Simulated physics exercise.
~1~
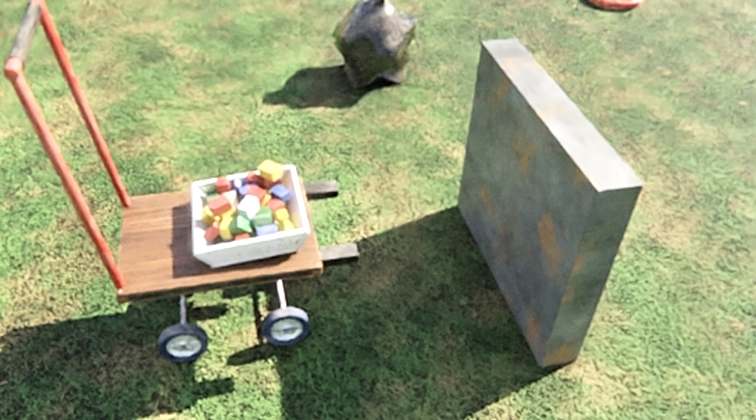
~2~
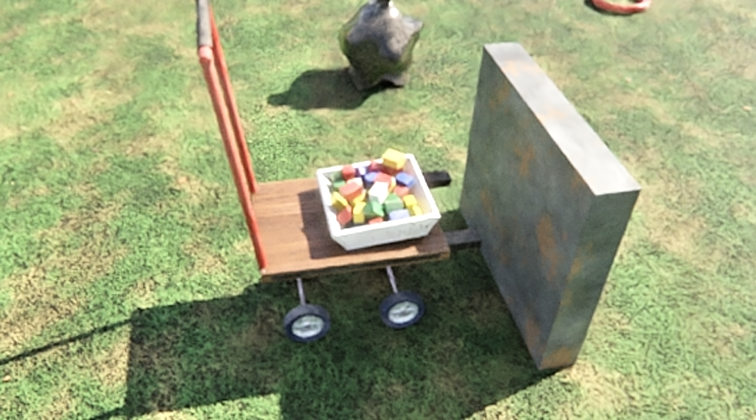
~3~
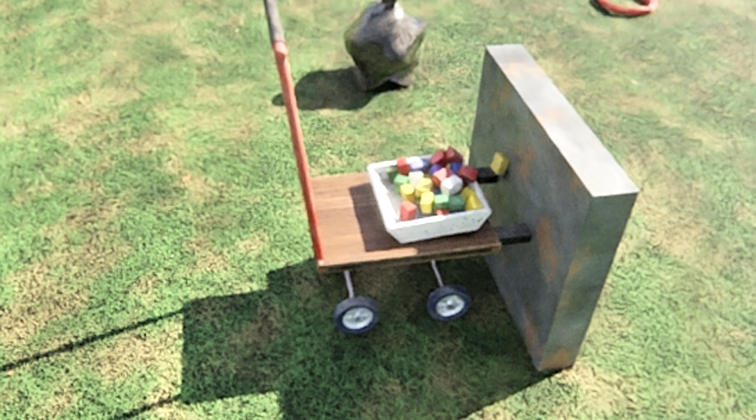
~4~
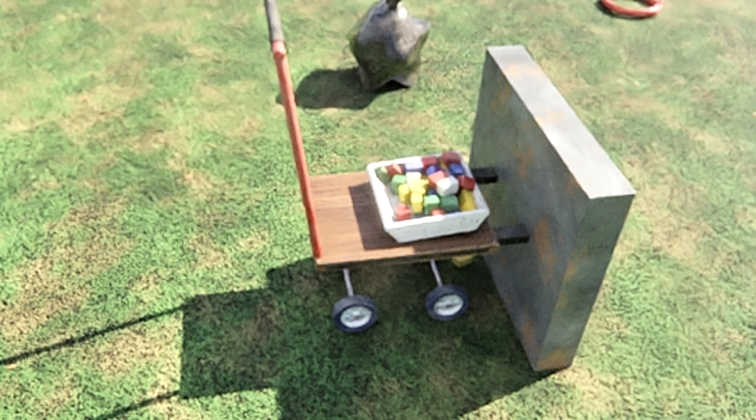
A trolley carrying a white container of colourful toy bricks rolled right across the grass and stopped against a grey wall, jolting the bricks forward. One yellow brick flew out and dropped to the ground beside the wall, while the rest stayed in.
